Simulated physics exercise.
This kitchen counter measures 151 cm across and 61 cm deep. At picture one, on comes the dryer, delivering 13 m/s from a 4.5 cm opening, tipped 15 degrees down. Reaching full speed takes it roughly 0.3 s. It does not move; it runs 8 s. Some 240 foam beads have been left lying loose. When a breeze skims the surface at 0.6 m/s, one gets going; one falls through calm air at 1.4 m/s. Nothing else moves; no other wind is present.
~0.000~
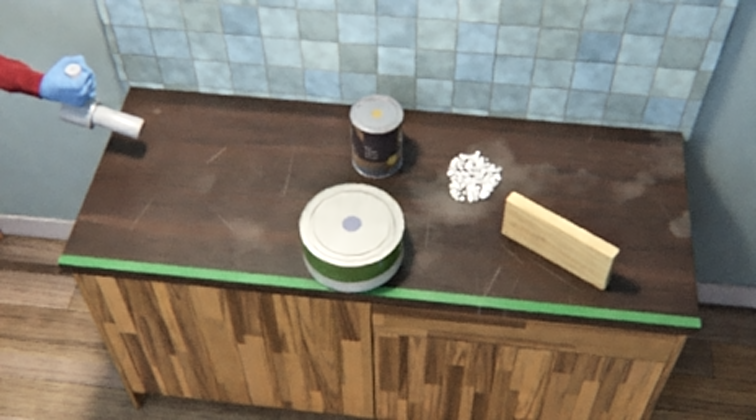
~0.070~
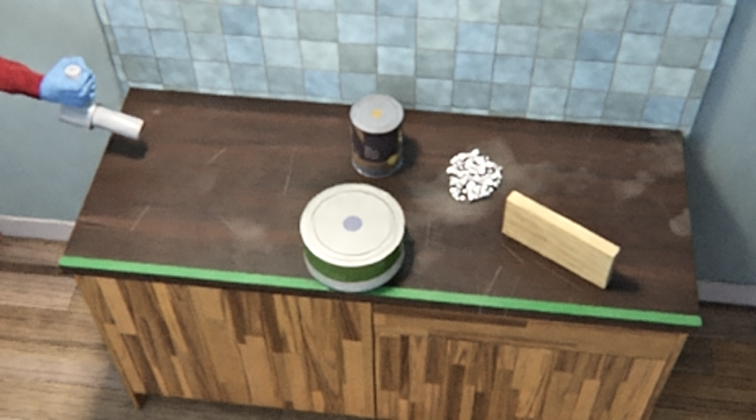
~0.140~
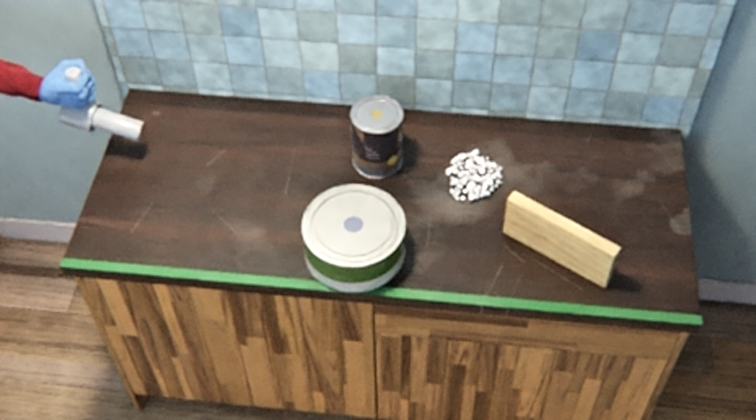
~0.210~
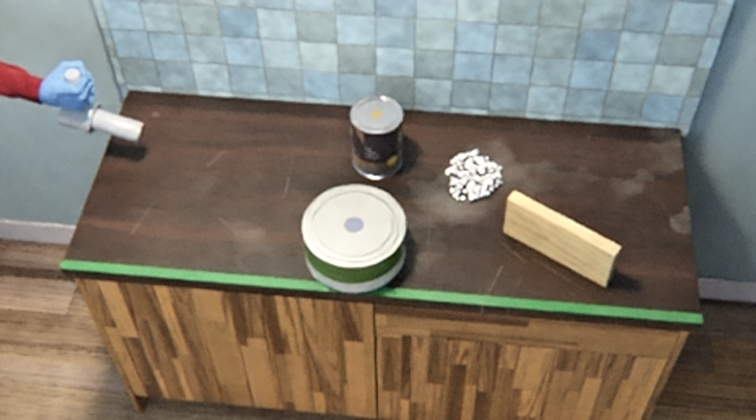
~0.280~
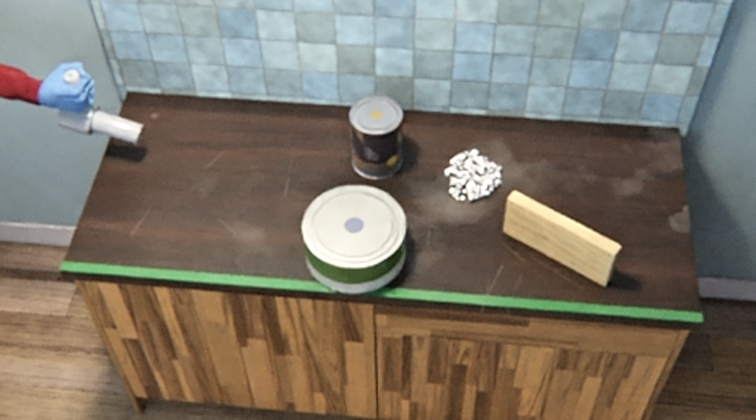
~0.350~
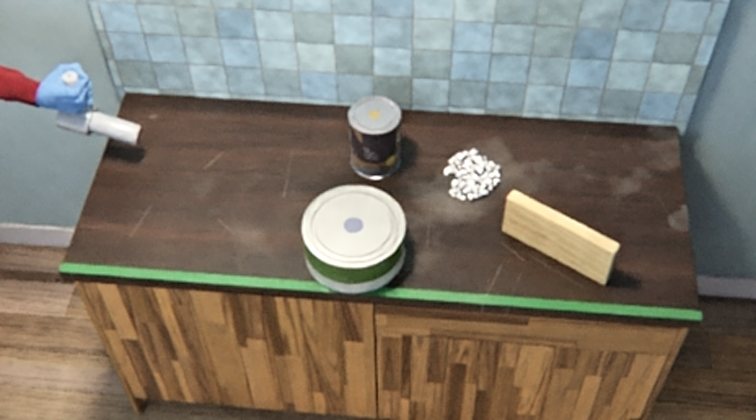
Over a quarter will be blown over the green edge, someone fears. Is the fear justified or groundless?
Watch it - the losses over that edge are going to stay within one in four.
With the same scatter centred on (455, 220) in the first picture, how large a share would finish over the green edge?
Share at the end: About 80 %.
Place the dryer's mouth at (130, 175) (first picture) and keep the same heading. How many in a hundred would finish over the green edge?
In that case roughly 0 percent.
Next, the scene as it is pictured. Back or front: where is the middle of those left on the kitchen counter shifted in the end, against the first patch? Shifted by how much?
It has shifted to the far side, by around 10 cm.
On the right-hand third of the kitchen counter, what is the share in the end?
I'd estimate around 10 per cent.
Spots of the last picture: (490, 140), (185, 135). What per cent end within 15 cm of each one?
Roughly 20 % and 0 %, in that order.
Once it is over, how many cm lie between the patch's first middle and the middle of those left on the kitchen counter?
Roughly 10 centimetres.
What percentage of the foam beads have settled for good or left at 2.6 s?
About 60 per cent.
After 1.6 s the count stands so, 0 % are over the green edge; the middle of those still in play is near (550, 151).
After 2.6 s the count stands so, 0 % are over the green edge; the middle of those still in play is near (526, 146).
After 4.4 s the count stands so, 0 % are over the green edge; the middle of those still in play is near (490, 149).
After 8.0 s, at the end, 0 % are over the green edge; the middle of those still in play is near (480, 148).
